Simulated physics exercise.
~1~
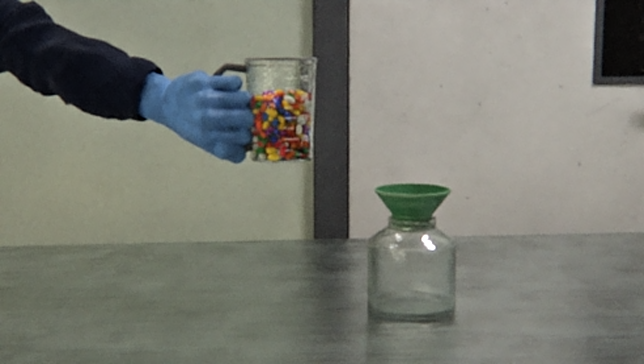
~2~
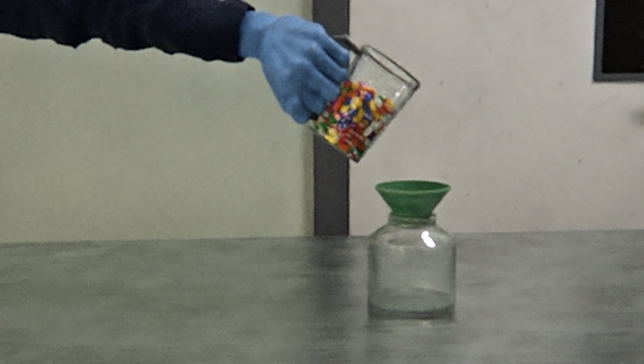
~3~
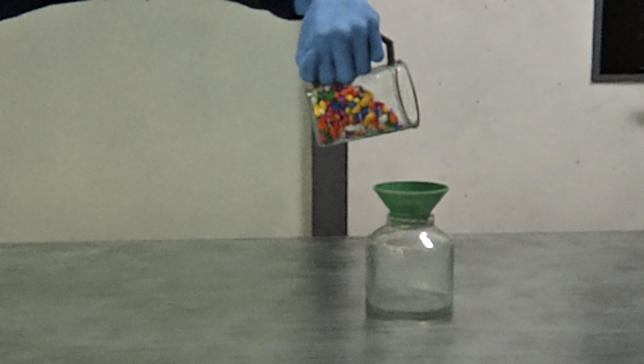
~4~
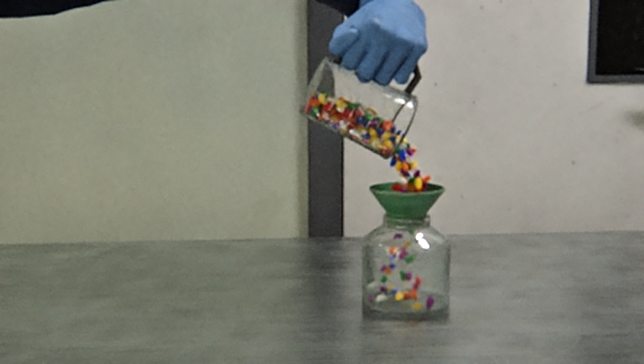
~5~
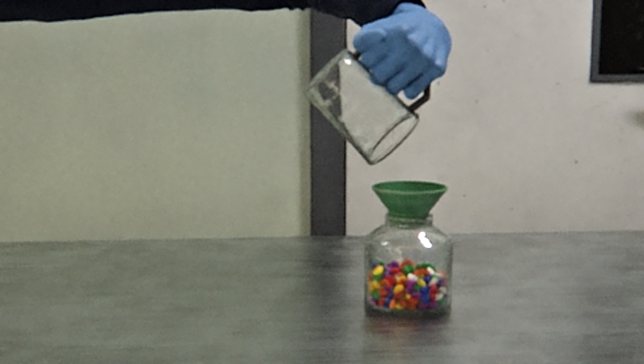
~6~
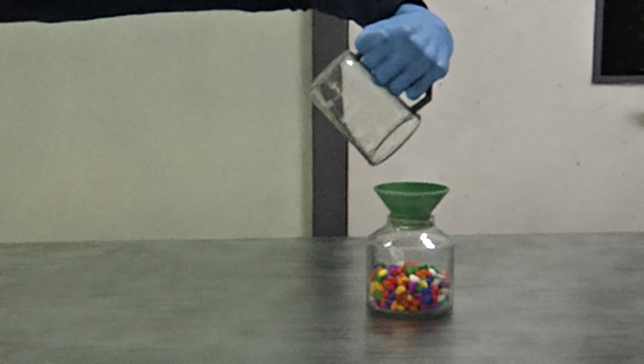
On a gray table, a gloved hand pours colorful candies through a green funnel, emptying the cup.
